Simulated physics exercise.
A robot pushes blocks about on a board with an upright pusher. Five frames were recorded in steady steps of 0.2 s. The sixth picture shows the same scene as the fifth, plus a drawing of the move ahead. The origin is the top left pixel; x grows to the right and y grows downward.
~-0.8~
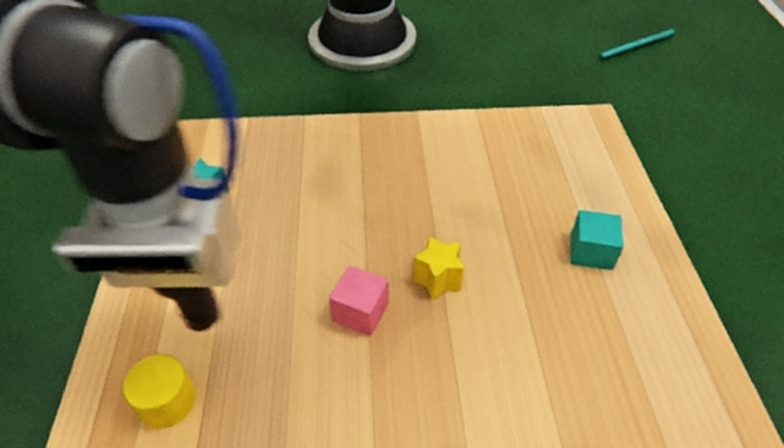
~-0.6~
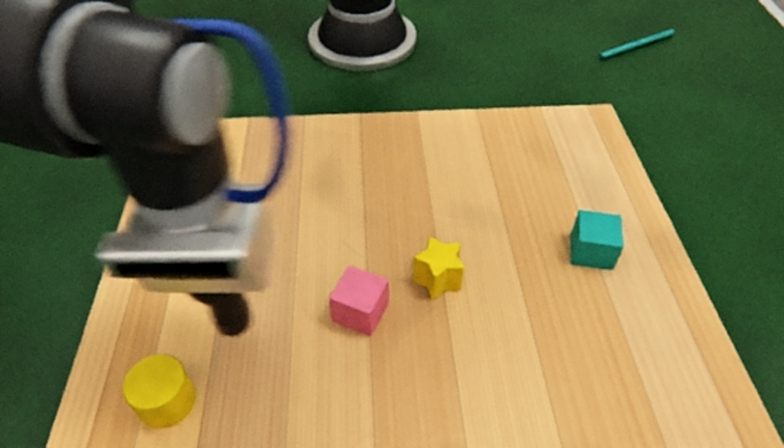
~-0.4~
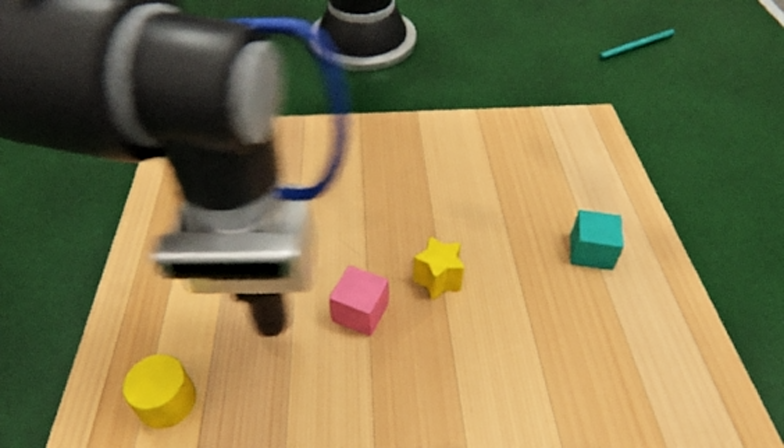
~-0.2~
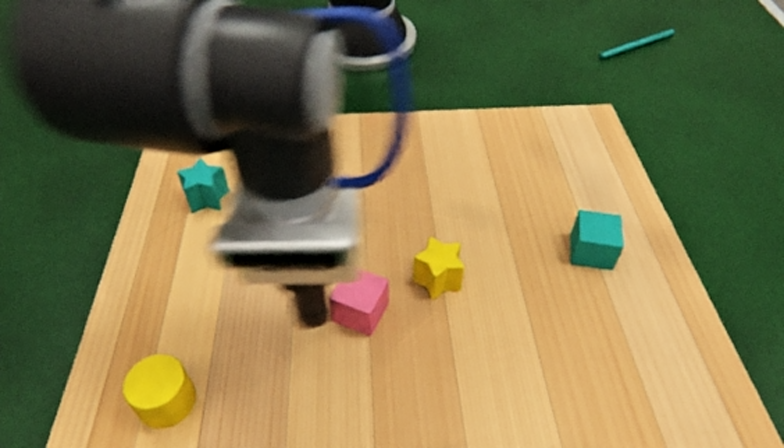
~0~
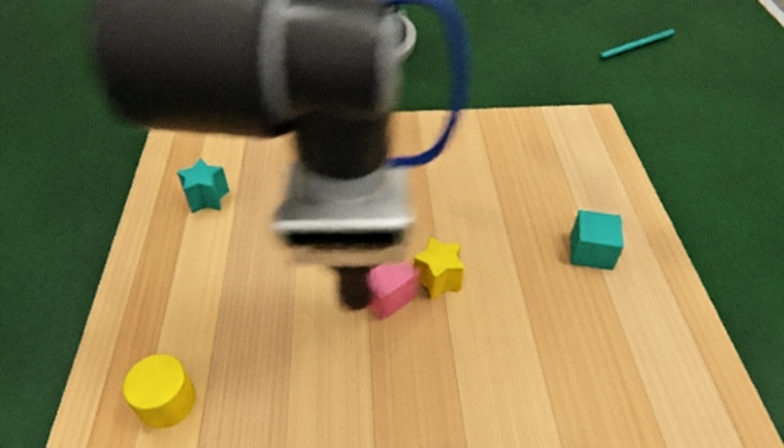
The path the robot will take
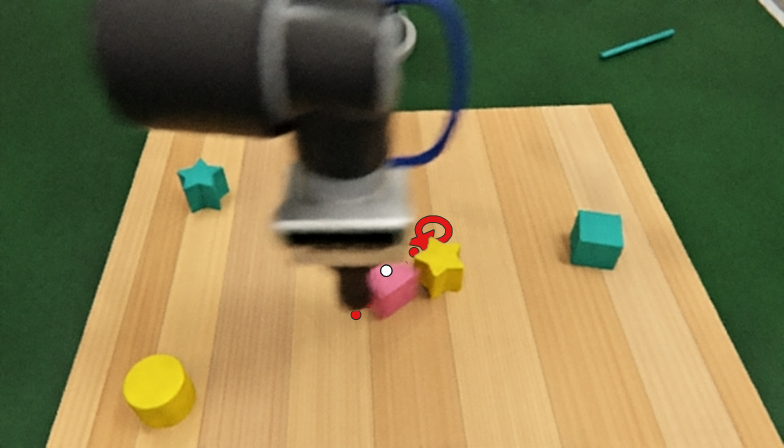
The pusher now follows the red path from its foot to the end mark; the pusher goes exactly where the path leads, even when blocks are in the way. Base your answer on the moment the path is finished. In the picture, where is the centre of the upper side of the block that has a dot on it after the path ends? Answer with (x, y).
For the centre of its top, I'd go with (474, 212).
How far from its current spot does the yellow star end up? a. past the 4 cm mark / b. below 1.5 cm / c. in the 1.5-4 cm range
The answer is a.
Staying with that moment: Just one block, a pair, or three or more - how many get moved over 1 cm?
My forecast: 2.
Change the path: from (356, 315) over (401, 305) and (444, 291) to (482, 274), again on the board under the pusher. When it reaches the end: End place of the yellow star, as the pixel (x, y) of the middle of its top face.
The middle of the upper face of the yellow star will lie at about (487, 224) in the picture.
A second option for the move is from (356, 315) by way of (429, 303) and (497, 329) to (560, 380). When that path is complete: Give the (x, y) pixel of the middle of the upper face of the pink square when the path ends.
For the centre of its top, I'd go with (430, 248).
Path on the board, straight from (356, 315) to (434, 230); the dot is on the pink square.
What follows on the original path. One third of the way, pusher at (385, 267); pink square at (419, 246), turned 15° clockwise; yellow star at (463, 245), turned 25° clockwise.
Two thirds of the way, pusher at (412, 238); pink square at (450, 225), turned 45° clockwise; yellow star at (491, 240), turned 50° clockwise.
At the end, pusher at (435, 212); pink square at (474, 212), turned 70° clockwise; yellow star at (503, 238), turned 80° clockwise.
